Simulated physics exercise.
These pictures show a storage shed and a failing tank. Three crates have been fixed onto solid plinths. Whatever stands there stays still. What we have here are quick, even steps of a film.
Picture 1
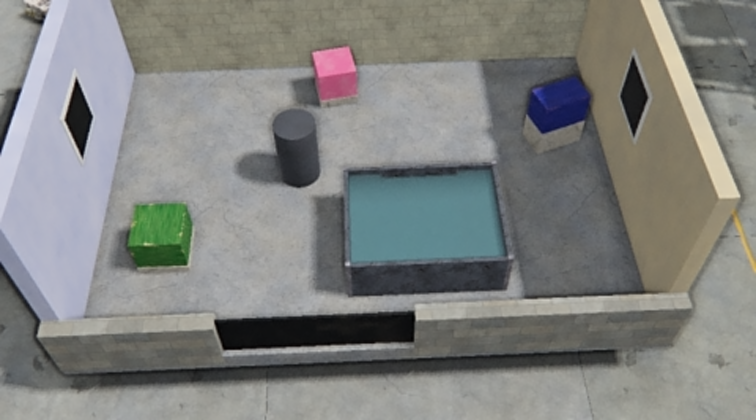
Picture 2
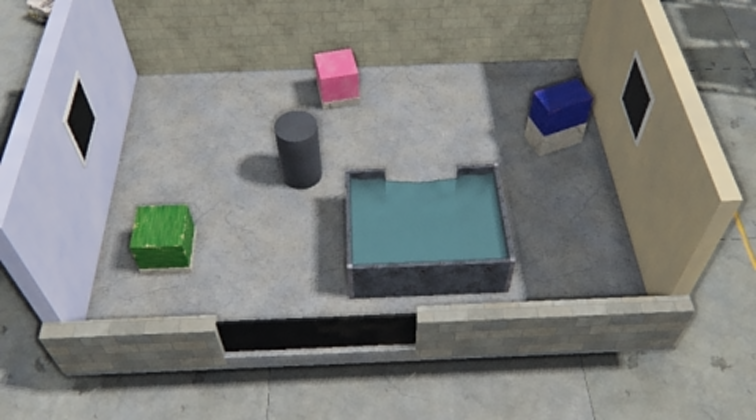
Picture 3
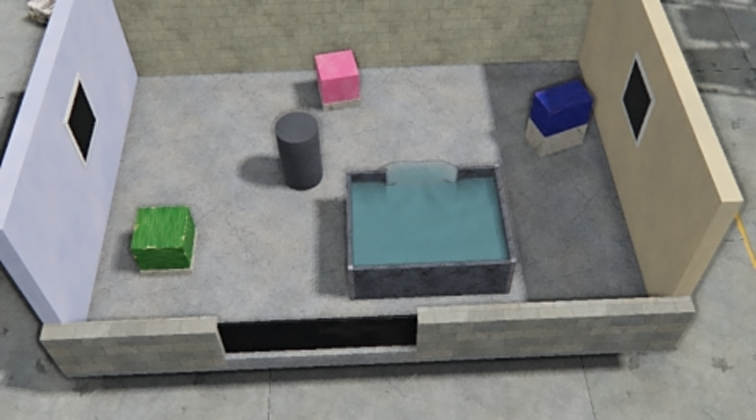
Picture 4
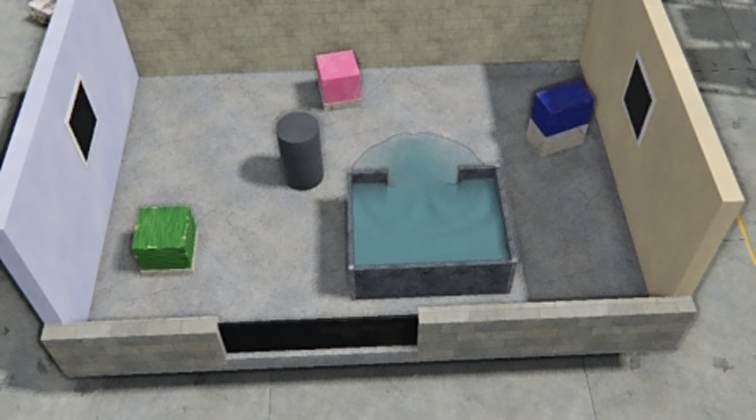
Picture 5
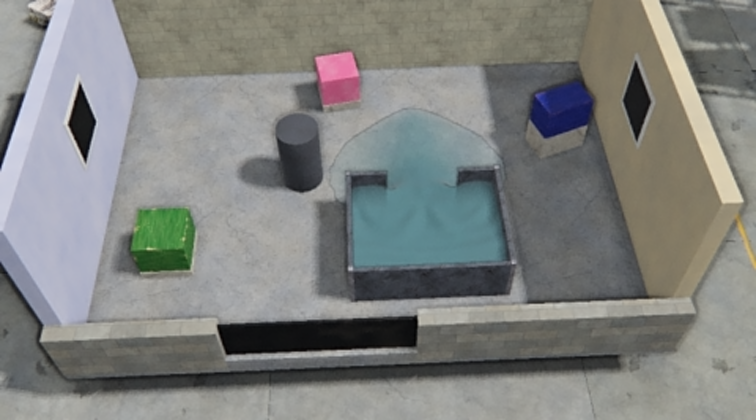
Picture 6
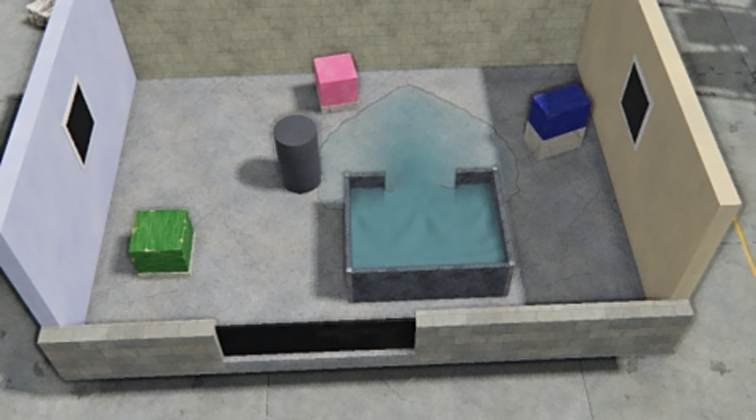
At the start, an open tank of still, blue-green water sits whole among a dark cylinder and green, pink and blue blocks inside a low-walled enclosure. A gap opens in the tank's far side, and water pours through it, spreading across the floor in a widening fan toward the back wall.
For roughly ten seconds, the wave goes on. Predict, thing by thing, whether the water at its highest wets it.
My prediction: The blue crate has no water on it afterwards, the pink crate has water on it afterwards, the green crate has no water on it afterwards.
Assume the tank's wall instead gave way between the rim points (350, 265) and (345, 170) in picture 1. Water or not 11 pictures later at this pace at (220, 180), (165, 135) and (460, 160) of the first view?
One by one, they turn out drenched, drenched and not soaked.
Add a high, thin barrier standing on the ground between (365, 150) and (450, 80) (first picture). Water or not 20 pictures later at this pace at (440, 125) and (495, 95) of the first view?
Reached, reached.
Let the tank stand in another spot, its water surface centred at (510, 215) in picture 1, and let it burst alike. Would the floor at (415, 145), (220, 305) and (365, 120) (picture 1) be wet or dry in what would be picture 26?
Taking the three spots in order: Swamped, bare, swamped.
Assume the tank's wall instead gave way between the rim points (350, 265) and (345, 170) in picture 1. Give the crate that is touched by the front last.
The one in blue.
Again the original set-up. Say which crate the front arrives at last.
Clearly the green crate.
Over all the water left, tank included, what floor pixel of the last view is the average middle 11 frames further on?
Close to (417, 177), I reckon.
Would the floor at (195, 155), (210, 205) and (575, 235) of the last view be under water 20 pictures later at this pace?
First spot swamped, second spot clear, third spot clear.
A moment on, water covers 25 % of the floor; the blue crate water round its plinth, the pink crate water round its plinth, the green crate not reached.
Next, water covers 35 % of the floor; the blue crate water round its plinth, the pink crate water round its plinth, the green crate not reached.
Then, water covers 50 % of the floor; the blue crate water round its plinth, the pink crate water round its plinth, the green crate not reached.
Later, water covers 75 % of the floor; the blue crate water round its plinth, the pink crate water round its plinth, the green crate water round its plinth.
In the end, water covers 100 % of the floor; the blue crate stayed above the water, the pink crate was topped, the green crate stayed above the water.
